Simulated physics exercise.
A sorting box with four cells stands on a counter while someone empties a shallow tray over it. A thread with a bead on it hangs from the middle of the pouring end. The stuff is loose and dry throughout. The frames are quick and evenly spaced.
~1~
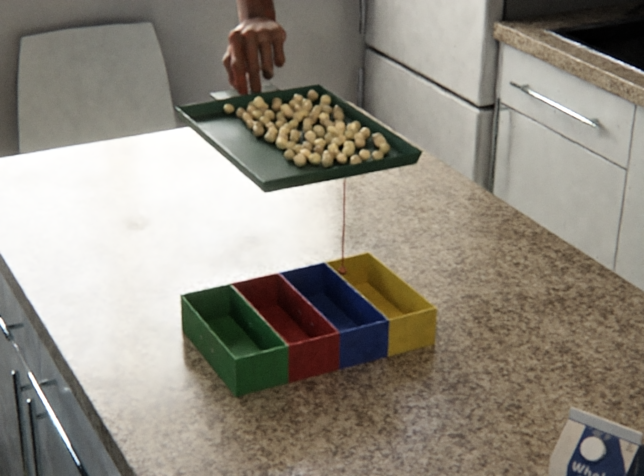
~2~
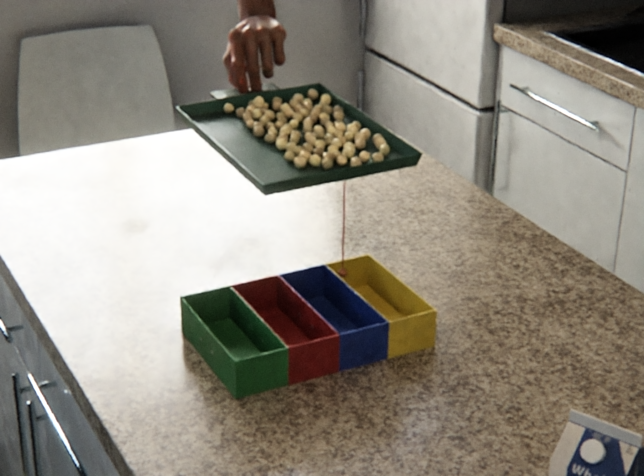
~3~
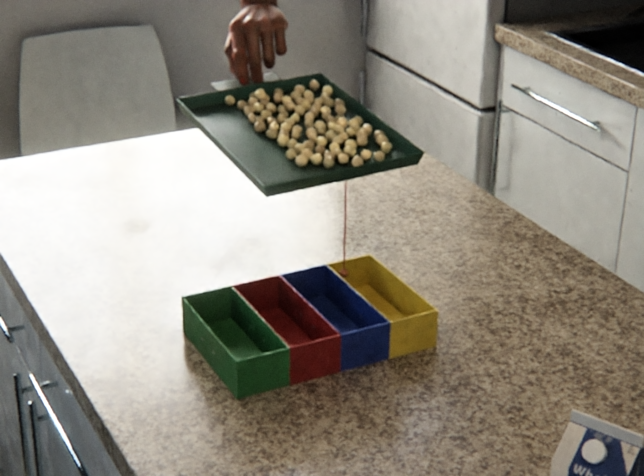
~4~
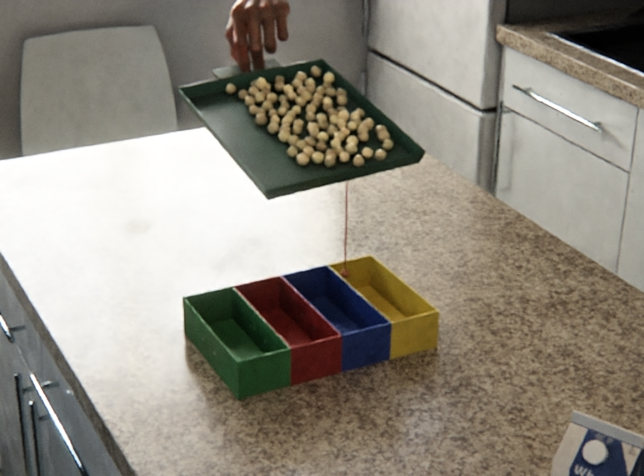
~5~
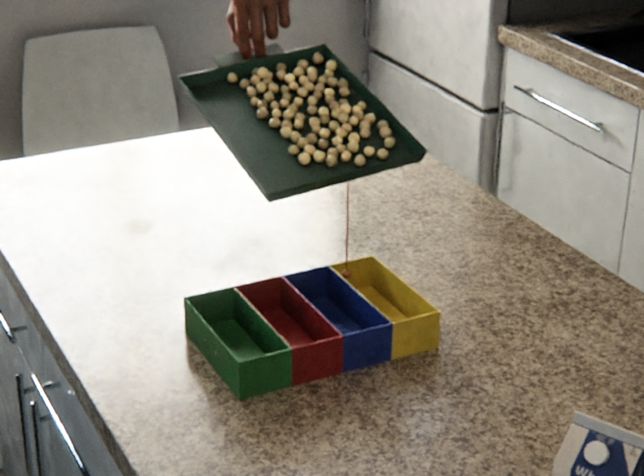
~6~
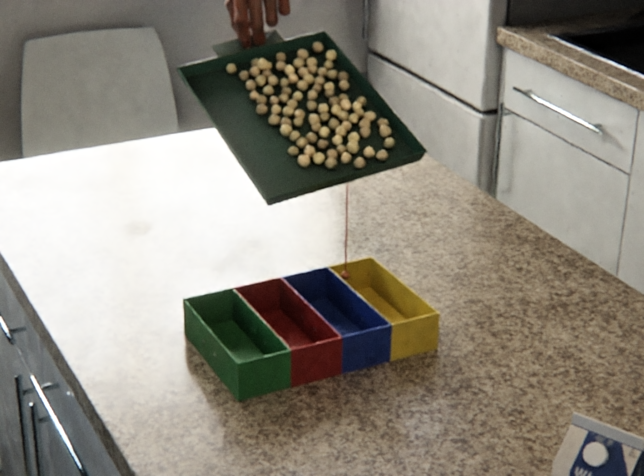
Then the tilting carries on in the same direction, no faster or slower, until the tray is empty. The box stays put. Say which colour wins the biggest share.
Red wins the biggest share.
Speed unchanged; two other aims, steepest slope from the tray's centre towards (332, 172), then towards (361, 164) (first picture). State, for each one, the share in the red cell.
In order: About 20, then 0 percent.
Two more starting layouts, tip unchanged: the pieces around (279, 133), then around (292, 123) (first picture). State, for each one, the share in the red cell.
Roughly 60 and 60 percent, in that order.
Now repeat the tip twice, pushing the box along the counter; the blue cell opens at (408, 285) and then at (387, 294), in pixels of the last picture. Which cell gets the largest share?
The first time it is the cell in green; the second time it is the green one.
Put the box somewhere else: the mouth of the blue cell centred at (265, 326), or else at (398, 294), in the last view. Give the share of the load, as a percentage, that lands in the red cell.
Respectively 0 % and 20 %.
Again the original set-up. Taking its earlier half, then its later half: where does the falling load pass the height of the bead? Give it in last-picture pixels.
First around (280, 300), afterwards around (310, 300).
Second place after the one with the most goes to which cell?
That would be the blue cell.
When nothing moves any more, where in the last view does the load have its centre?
I'd mark it at roughly (304, 346).
Shortly afterwards, tray tipped steeply; the bulk on the tray; a little in the green cell; only a few in the red cell; a little falling or outside the box.
Next, tray tipped past a quarter turn; near a third on the tray; near a quarter in the red cell; a little in the green cell; a little in the blue cell; near a third falling or outside the box.
Some moments later, tray tipped past a quarter turn; near half in the red cell; near a quarter in the blue cell; a little in the green cell; a little in the yellow cell; only a few falling or outside the box.
In the end, tray tipped past a quarter turn; near half in the red cell; near a quarter in the blue cell; a little in the green cell; a little in the yellow cell; only a few outside the box.
